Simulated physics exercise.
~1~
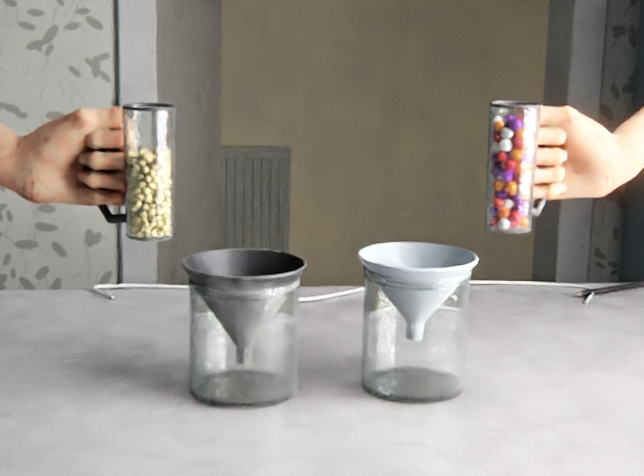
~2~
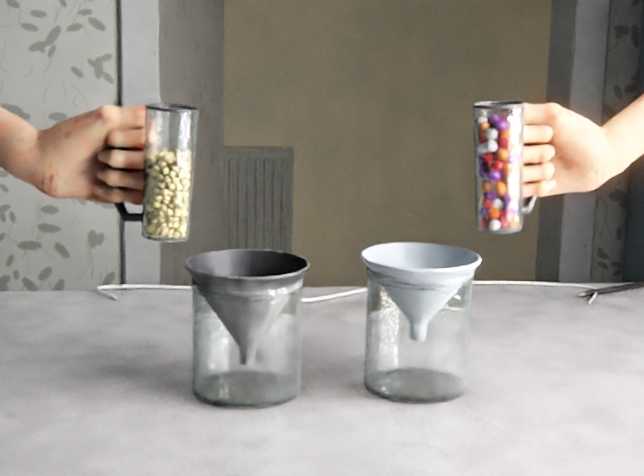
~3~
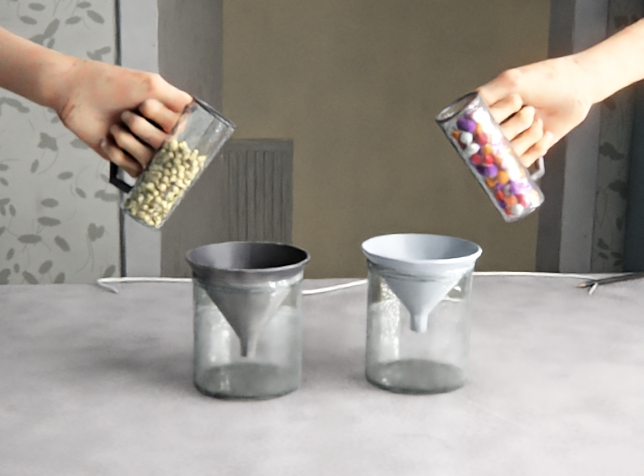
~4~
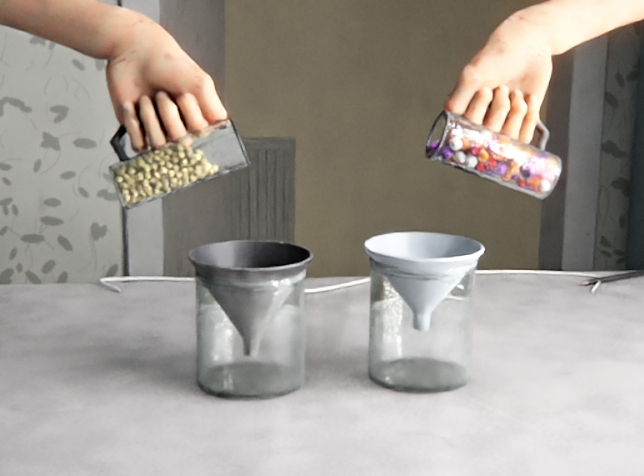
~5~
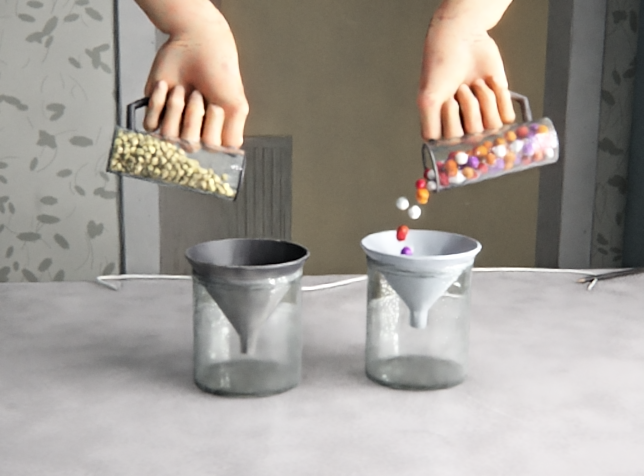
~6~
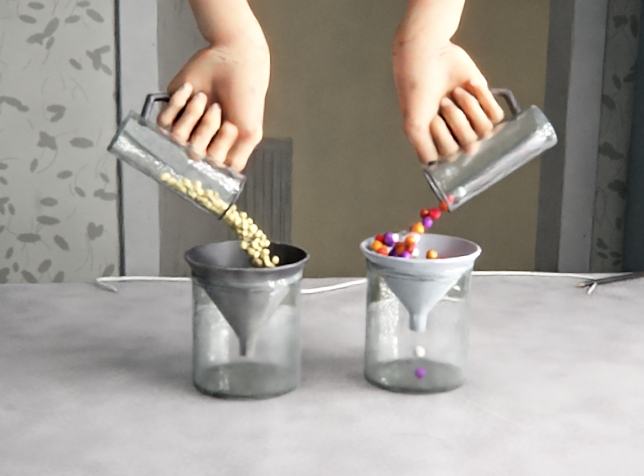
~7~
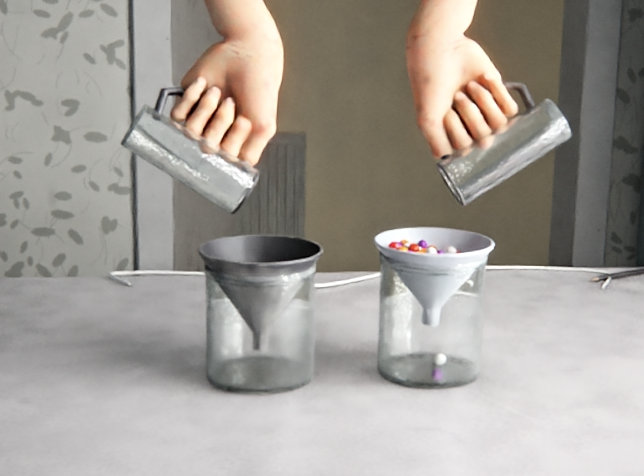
We see two hands tip clear cups over funnels set in glass jars, pouring colourful beads on the right and then small pale pieces on the left. Both cups empty; the left jar stays bare, while most colourful beads sit in the right funnel, with only a few below.
